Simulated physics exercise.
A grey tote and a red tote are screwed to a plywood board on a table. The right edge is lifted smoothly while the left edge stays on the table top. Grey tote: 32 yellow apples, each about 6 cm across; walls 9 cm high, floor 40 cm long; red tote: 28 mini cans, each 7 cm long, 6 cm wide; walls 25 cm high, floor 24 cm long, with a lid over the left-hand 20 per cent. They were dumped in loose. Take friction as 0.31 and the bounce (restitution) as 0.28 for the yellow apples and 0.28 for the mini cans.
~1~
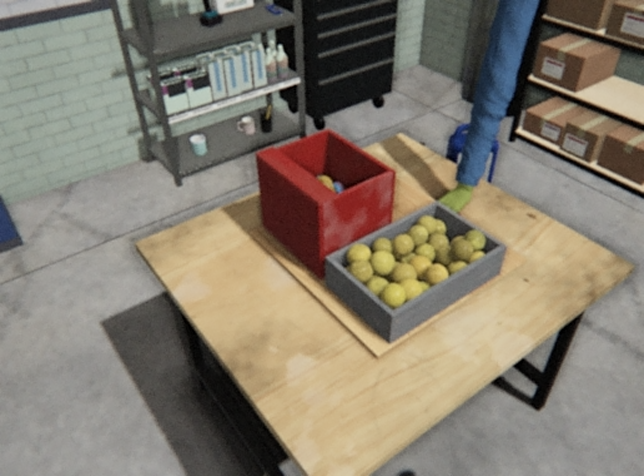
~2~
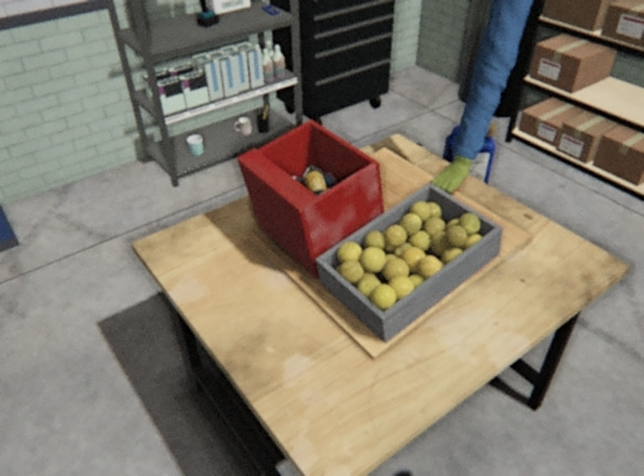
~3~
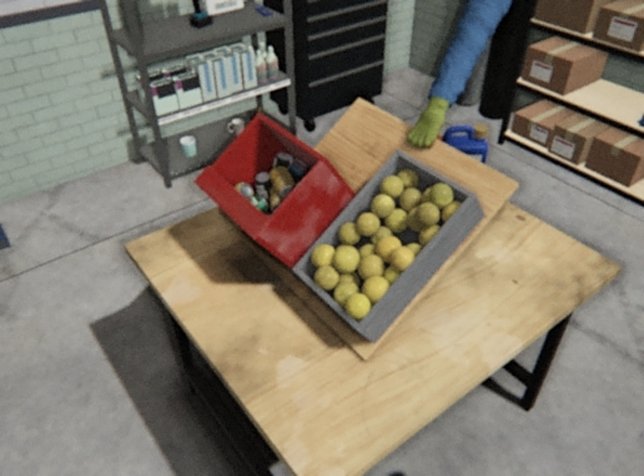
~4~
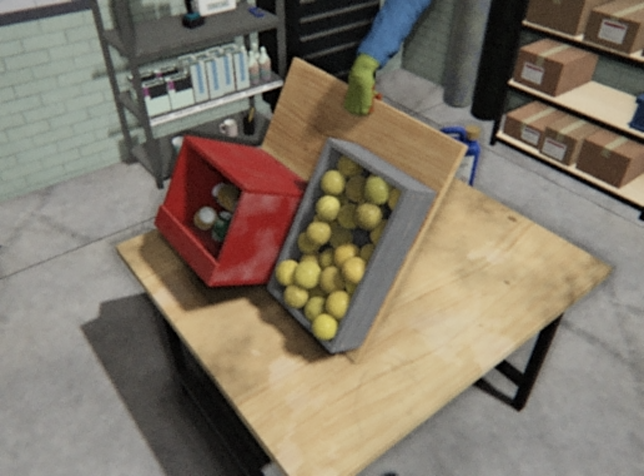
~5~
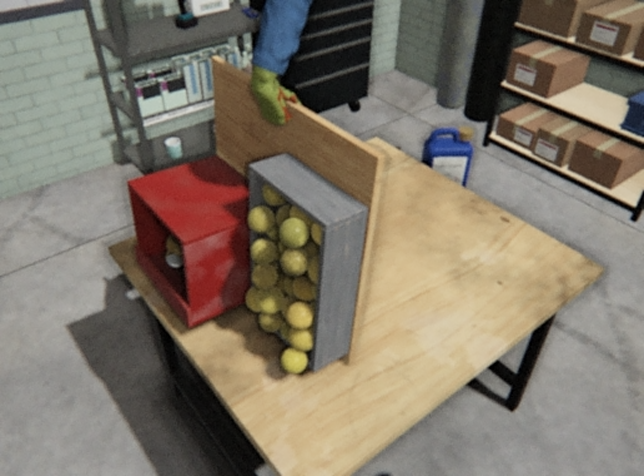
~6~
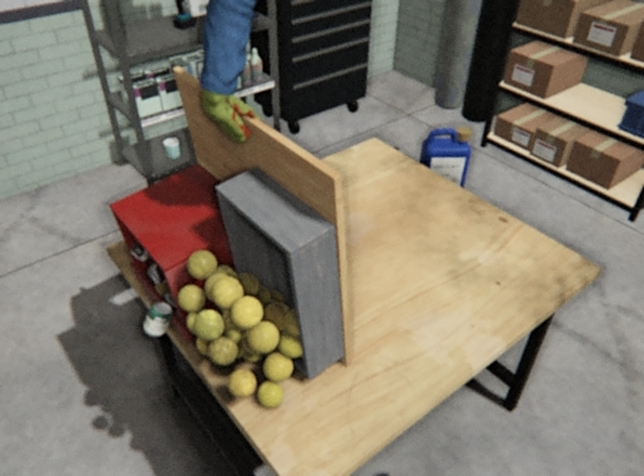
The clip shows a green-gloved hand raising a board carrying red and grey totes on a table until it stands roughly upright, as round yellow fruit tumbles out of the grey tote and a small can leaves the red one.
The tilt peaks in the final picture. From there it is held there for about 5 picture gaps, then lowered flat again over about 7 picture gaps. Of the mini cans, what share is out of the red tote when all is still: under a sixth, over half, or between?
Between a sixth and a half of the mini cans leave the red tote.
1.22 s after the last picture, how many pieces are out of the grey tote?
About: Grey tote 30.
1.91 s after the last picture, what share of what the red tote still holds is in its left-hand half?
Some 60 per cent.
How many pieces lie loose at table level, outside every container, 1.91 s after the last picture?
About 8.
Then, 0.30 s after the last picture, tilt 96°; grey tote 3 in, 29 out and red tote 20 in, 8 out.
Then, 0.69 s after the last picture, tilt 82°; grey tote 0 in, 32 out and red tote 20 in, 8 out.
Then, 1.22 s after the last picture, tilt 3°; grey tote 0 in, 32 out and red tote 18 in, 10 out.
When it is over (1.91 s after the last picture), grey tote 0 in, 32 out and red tote 18 in, 10 out. Asked share, 10 of 28, 36 per cent.
